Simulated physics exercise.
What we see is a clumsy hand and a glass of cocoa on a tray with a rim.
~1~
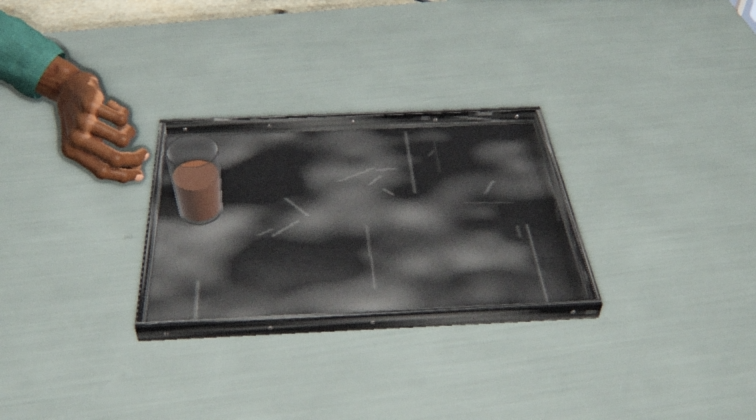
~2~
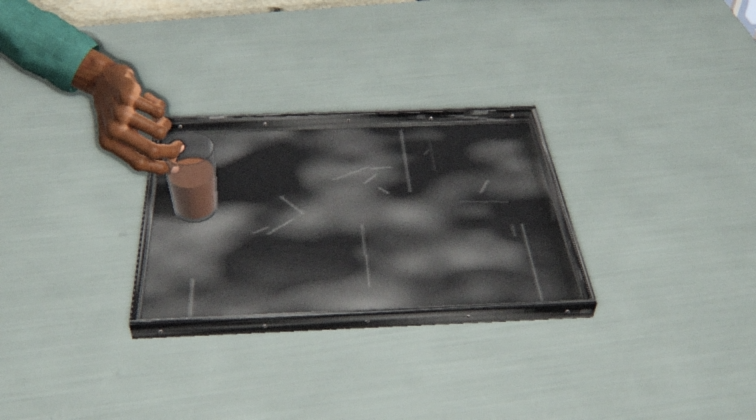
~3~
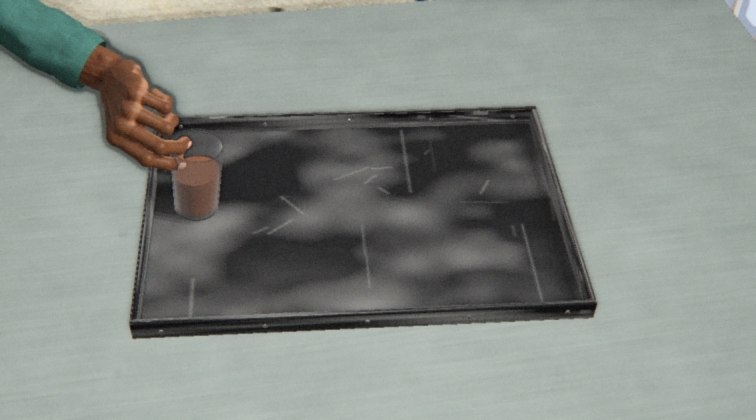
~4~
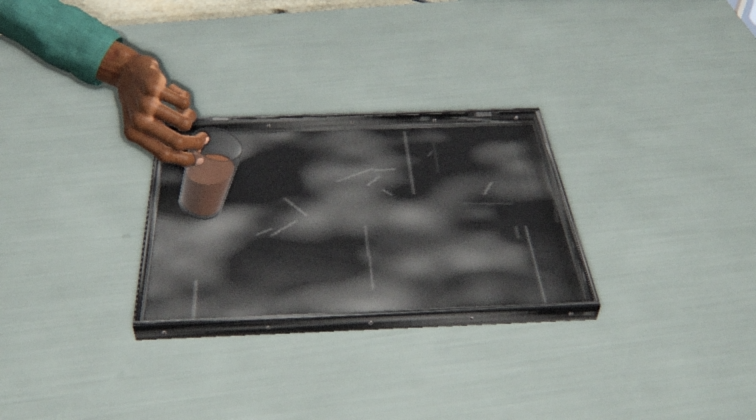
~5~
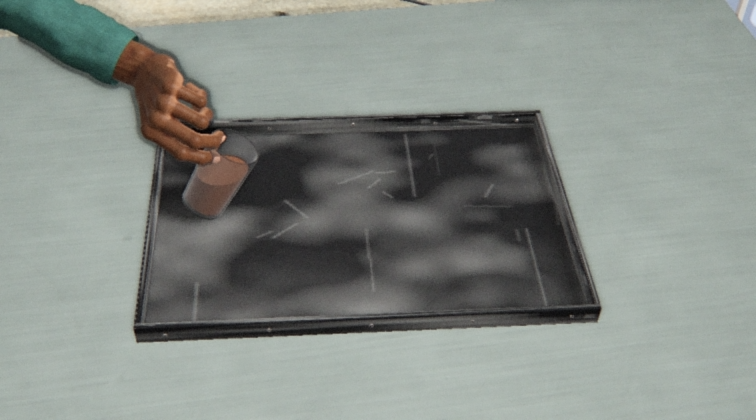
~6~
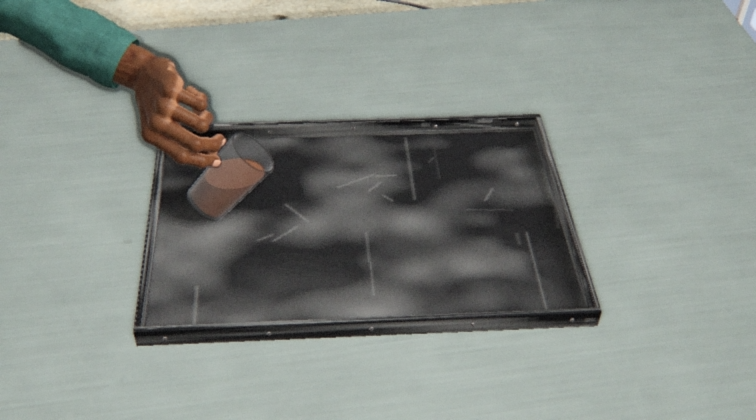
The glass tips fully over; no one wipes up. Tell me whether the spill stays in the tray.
It stays in the tray.
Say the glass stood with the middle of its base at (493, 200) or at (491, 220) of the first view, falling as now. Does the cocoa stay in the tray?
First it wets the top as well, then it escapes from the tray.
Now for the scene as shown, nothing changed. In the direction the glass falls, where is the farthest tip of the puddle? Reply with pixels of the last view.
Spill front, last frame: Approx. (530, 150).
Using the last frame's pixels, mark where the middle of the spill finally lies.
Centre at roughly (455, 193).
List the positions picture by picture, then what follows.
In the first picture, it stands upright; glass (196, 179) about half full; tray (387, 309).
In the second picture, the hand pushes it; glass about half full, surface at (192, 174).
In the third picture, the hand pushes it; glass (197, 175) about half full.
In the fourth picture, the hand pushes it; glass about half full, surface at (210, 170); tray (385, 310).
In the fifth picture, the hand pushes it; glass (220, 174) tipped 30°.
In the sixth picture, it is falling; glass (231, 178) tipped 40°.
Soon after, the glass lies in the tray; the puddle covers about as much as a plate; all of it is inside the rim.
Later, the puddle covers about as much as a tray; all of it is inside the rim.
In the end, the puddle covers about as much as a tray; all of it is inside the rim.
